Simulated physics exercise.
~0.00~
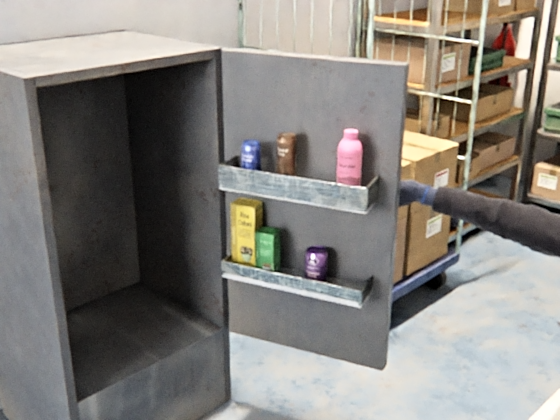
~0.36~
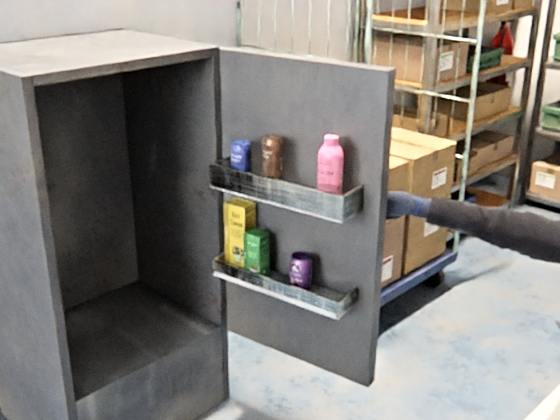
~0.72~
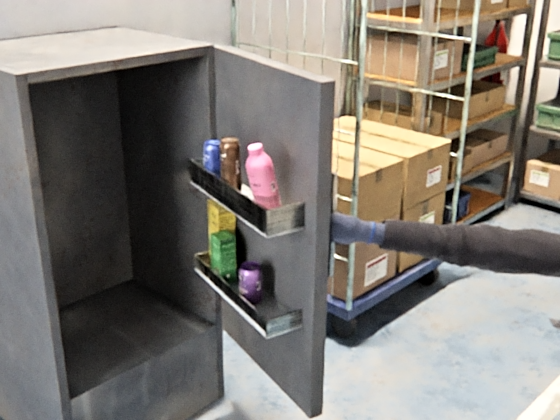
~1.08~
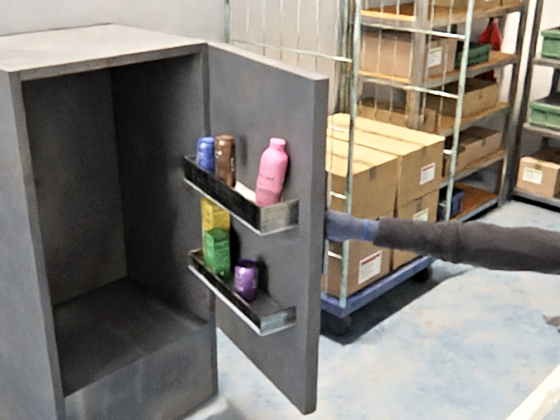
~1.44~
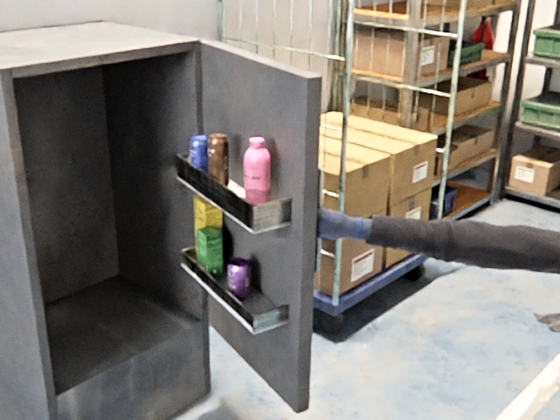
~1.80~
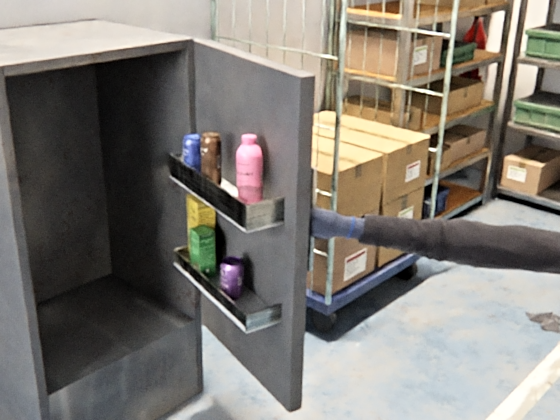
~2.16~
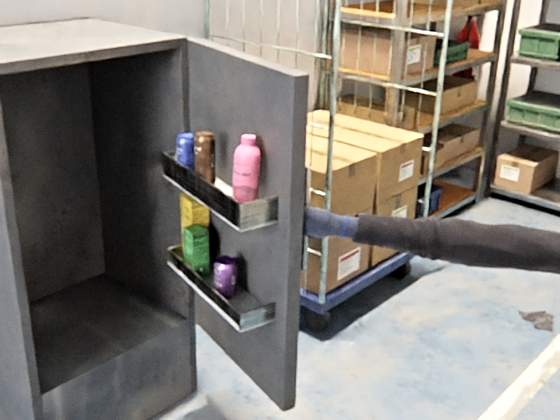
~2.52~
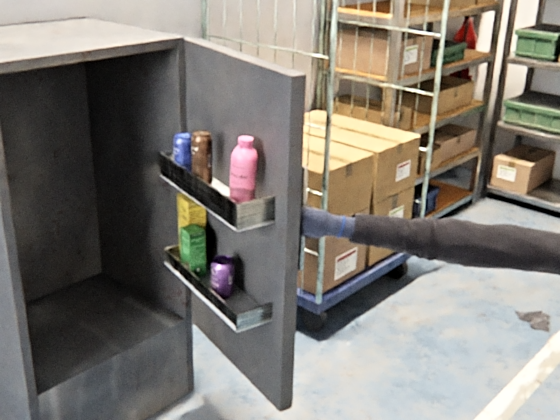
In the video, a gloved hand swings a grey locker door partway toward closed and stops, making the pink bottle in its upper rack tilt and then settle upright. As the view drifts slightly right, the door stays ajar with all six containers still in the two racks.
